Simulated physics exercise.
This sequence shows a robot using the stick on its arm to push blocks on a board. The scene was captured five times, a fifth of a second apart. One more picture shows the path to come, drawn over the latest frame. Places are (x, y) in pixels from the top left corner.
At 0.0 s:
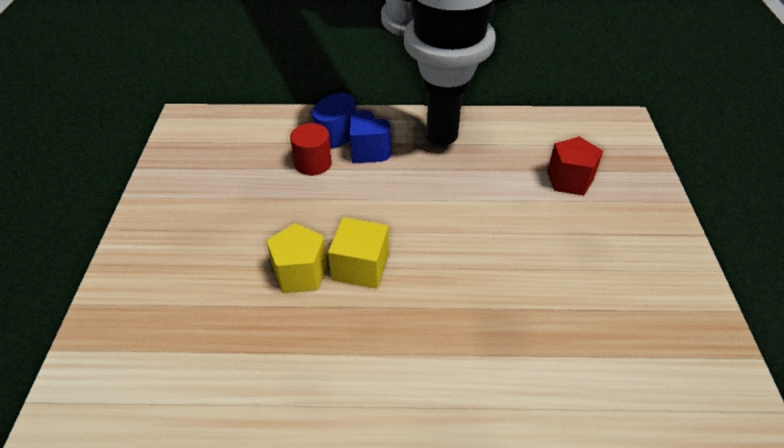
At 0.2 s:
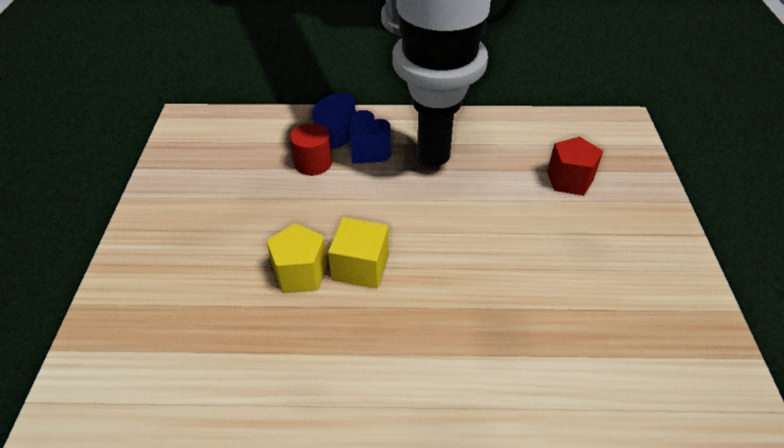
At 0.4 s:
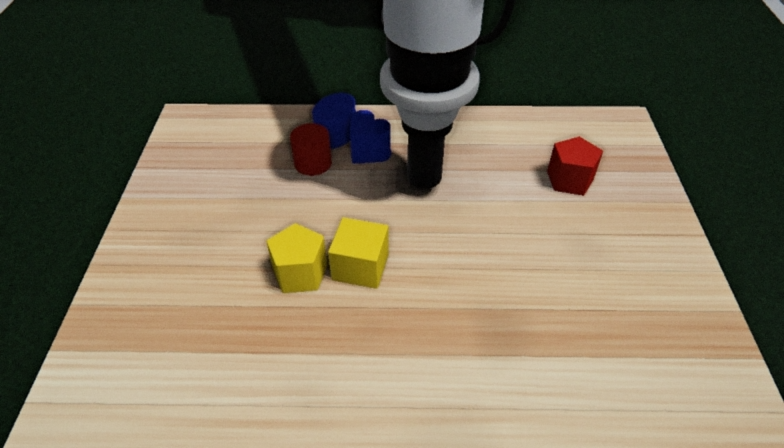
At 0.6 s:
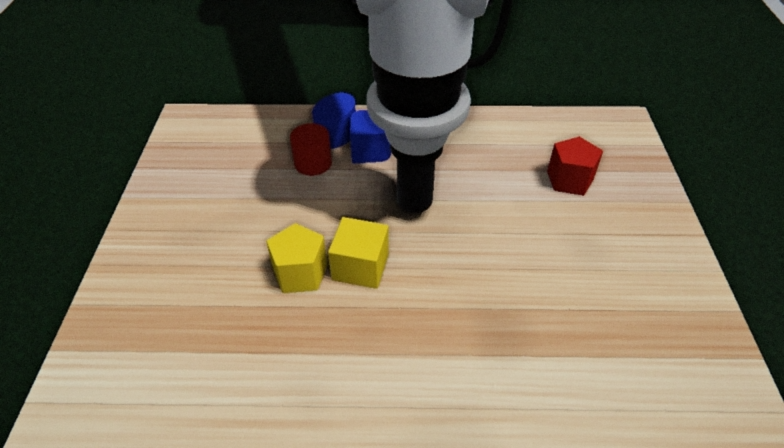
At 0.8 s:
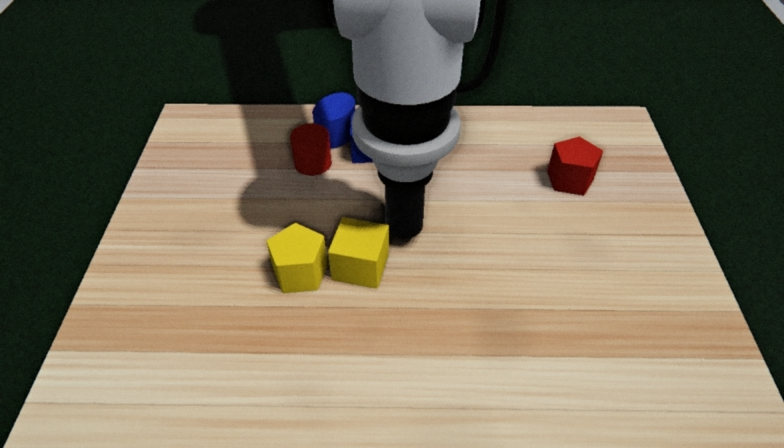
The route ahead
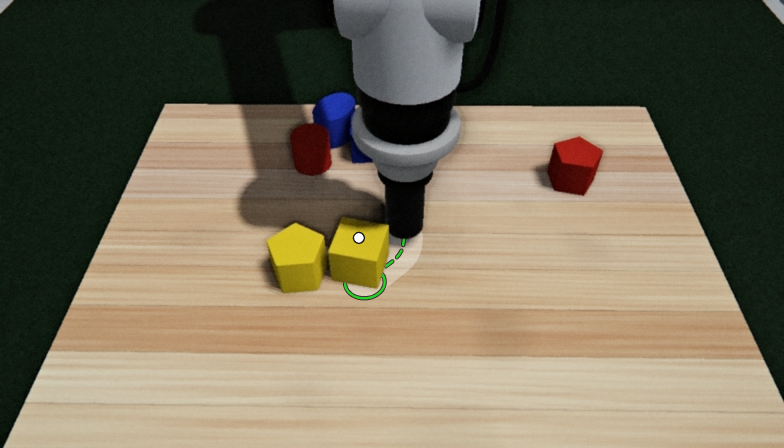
A robot arm moved its black stick down and slightly left across a wooden board, from near the blue blocks to beside the yellow square block, while all the blocks stayed still.
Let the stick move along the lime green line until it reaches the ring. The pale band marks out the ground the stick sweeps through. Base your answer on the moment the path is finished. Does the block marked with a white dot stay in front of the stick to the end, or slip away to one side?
The stick still drives it.
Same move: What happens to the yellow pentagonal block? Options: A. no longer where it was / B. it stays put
My pick is A.
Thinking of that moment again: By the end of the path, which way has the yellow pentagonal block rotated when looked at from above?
Watching from overhead, you'd notice the yellow pentagonal block rotating clockwise.
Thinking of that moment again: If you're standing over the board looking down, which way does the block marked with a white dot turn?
I'd predict that, seen from above, the block marked with a white dot rotates clockwise.
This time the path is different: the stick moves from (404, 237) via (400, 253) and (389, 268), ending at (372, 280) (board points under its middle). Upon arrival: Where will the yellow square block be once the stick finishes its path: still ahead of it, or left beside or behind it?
Ahead.
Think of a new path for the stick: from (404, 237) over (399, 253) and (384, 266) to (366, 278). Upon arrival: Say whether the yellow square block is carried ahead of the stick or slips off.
Answer: Still ahead.
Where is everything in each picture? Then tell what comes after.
In the first frame, stick's lower end (442, 135); yellow pentagonal block (295, 245); yellow square block (359, 238).
In the second frame, stick (434, 156); blocks still.
In the third frame, stick (424, 177); blocks still.
In the fourth frame, stick (415, 201); blocks still.
In the fifth frame, stick (404, 225); yellow pentagonal block (295, 245); yellow square block (359, 238).
Drawn move, from (404, 237) through (399, 254) and (383, 268) to (365, 282); the dot is on the yellow square block.
What follows on the original path. Halfway along, stick (391, 251); yellow pentagonal block (288, 245), turned 15° clockwise; yellow square block (341, 251), turned 15° clockwise.
At the end, stick (364, 271); yellow pentagonal block (274, 244), turned 30° clockwise; yellow square block (310, 268), turned 25° clockwise.
